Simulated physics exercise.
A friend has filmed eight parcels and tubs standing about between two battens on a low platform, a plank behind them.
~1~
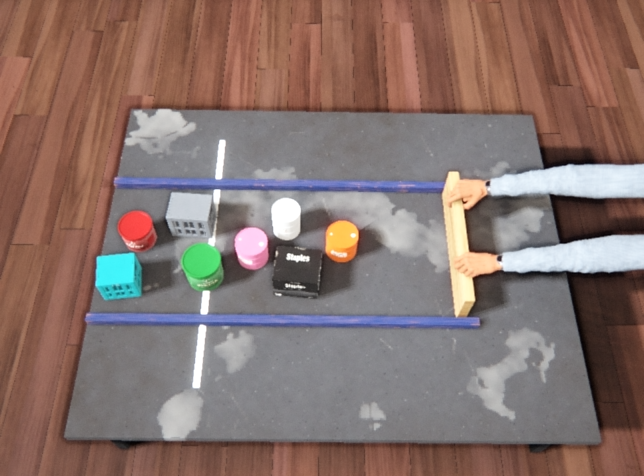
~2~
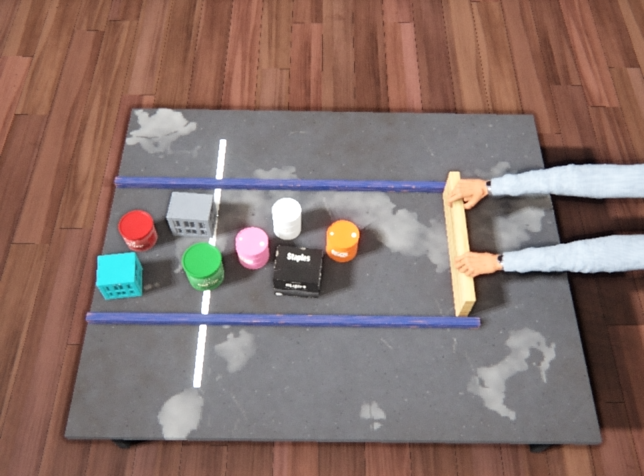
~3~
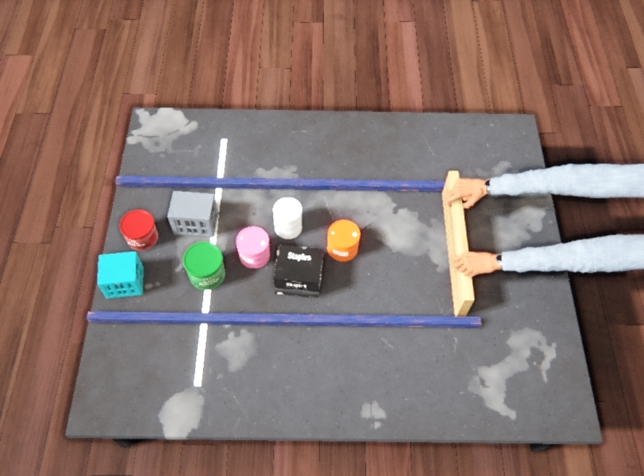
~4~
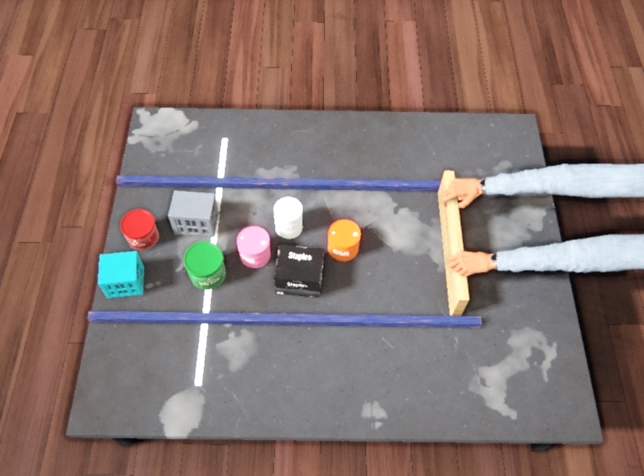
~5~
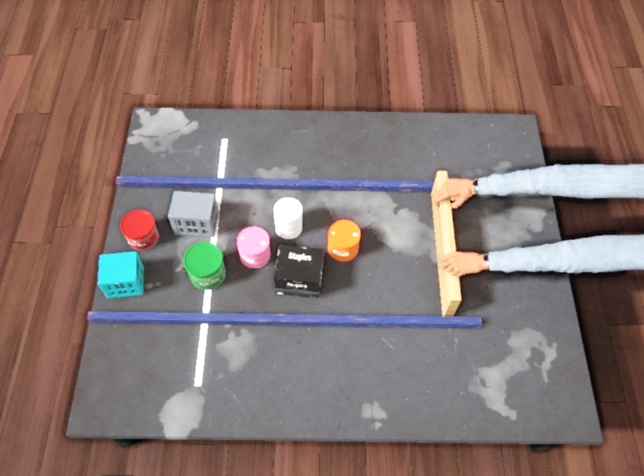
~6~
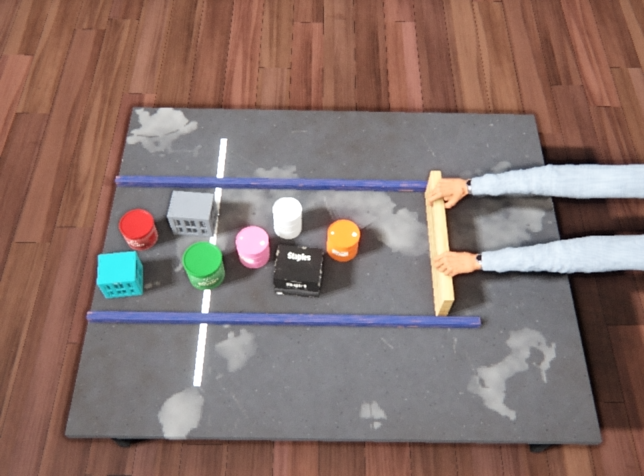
The footage shows eight containers and boxes standing between two blue strips on a dark platform marked with a white line, while two hands at the right slide a wooden plank slightly leftward and the objects stay still.
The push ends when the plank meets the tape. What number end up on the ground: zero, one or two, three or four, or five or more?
As it turns out, the number that fall off is zero.
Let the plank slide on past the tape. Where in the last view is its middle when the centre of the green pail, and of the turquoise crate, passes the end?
At (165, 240) for the green pail; at (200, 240) for the turquoise crate.
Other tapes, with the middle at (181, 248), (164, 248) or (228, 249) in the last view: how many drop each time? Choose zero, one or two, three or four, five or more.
The falls would be either one or two; either three or four; none.
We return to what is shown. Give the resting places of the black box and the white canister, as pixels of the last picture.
First (184, 275), then (200, 209).
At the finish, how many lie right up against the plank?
3 of them.
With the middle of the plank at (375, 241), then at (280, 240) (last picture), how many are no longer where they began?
First 0, then 4.
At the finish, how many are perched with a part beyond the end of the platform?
That would be 1.
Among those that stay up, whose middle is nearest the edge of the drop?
Foremost is the turquoise crate.
Soon after, none off yet; turquoise crate at rest near (121, 275); red pail at rest near (139, 230); grey crate at rest near (194, 215).
In the end, the number that fall off is zero.
